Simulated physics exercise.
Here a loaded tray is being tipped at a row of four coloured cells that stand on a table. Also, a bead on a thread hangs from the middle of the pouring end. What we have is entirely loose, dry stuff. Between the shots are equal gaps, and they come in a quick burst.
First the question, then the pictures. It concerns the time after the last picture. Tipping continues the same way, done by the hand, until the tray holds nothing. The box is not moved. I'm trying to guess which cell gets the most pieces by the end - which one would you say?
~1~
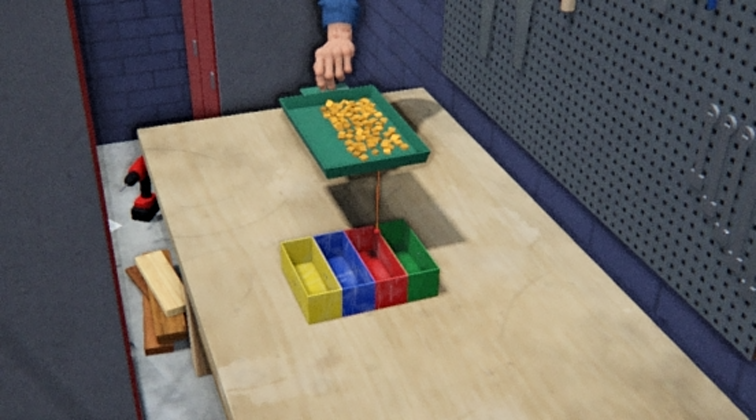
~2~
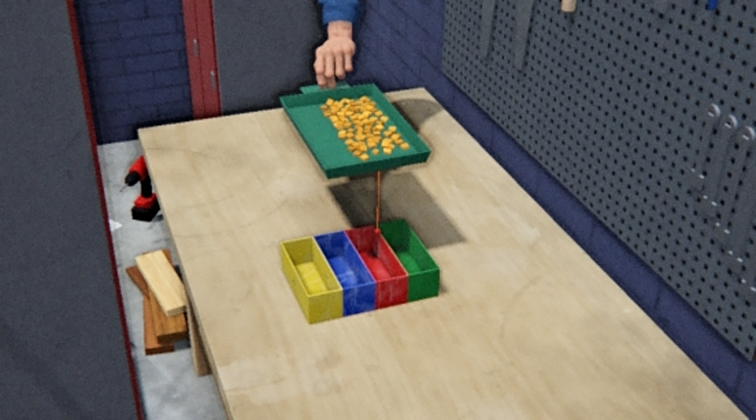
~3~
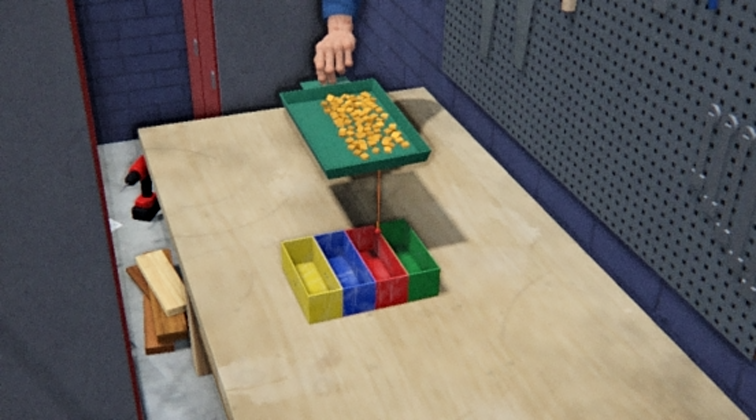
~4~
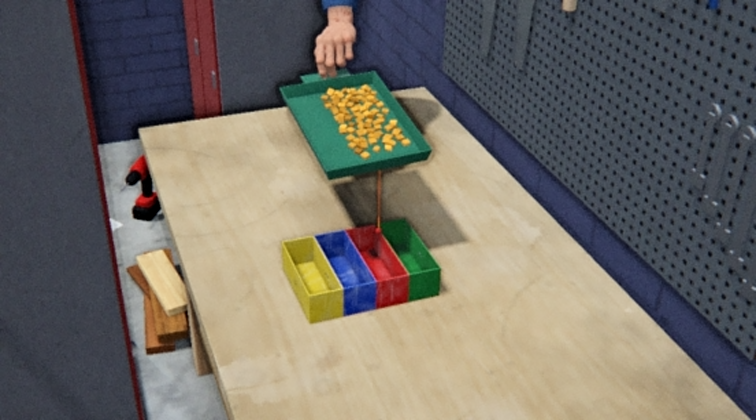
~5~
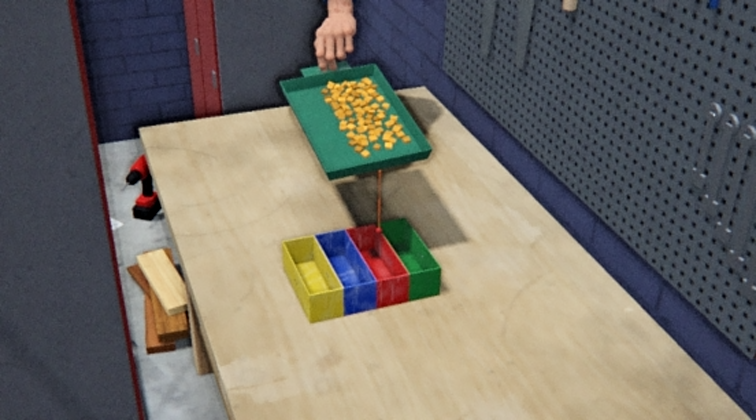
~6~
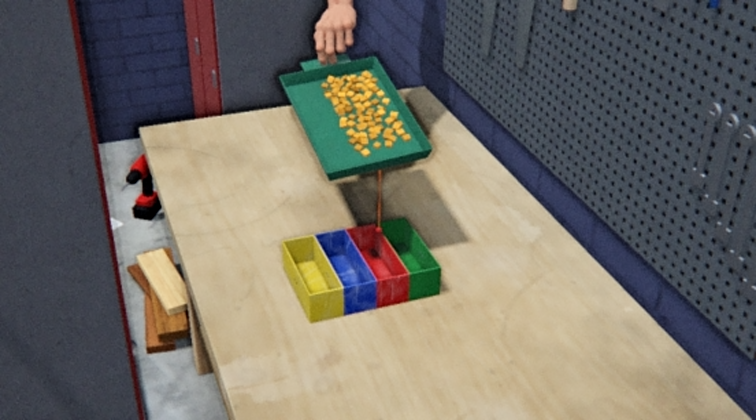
I would say the blue one.
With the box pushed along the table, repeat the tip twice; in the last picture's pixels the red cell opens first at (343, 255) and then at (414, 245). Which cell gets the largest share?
First try: The red cell; second try: The yellow one.
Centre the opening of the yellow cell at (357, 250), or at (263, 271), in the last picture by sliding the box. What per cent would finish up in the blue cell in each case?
You'd get near 10 per cent and afterwards near 0 per cent.
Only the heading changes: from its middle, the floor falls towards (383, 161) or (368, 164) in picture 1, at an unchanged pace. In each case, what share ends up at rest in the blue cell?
Case one 0 %; case two 30 %.
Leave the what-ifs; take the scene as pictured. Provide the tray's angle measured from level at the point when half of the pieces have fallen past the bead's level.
A tilt of roughly 105°.
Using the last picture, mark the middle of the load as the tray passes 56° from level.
I'd put it at about (351, 160).
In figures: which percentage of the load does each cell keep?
The yellow cell holds about 10 %, the blue cell about 80 %, the red cell about 20 % and the green cell about 0 %.
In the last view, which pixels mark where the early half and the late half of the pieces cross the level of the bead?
Around (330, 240) at first; around (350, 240) after that.
Soon, tray tipped steeply; nearly all on the tray; a stray few falling or outside the box.
A while on, tray tipped right over; most on the tray; a small part in the blue cell; a stray few in the yellow cell; a small part falling or outside the box.
Towards the end, tray tipped past a quarter turn; most in the blue cell; about a quarter in the red cell; a small part in the yellow cell.
Finally, tray tipped past a quarter turn; most in the blue cell; about a quarter in the red cell; a small part in the yellow cell; none in the green cell.
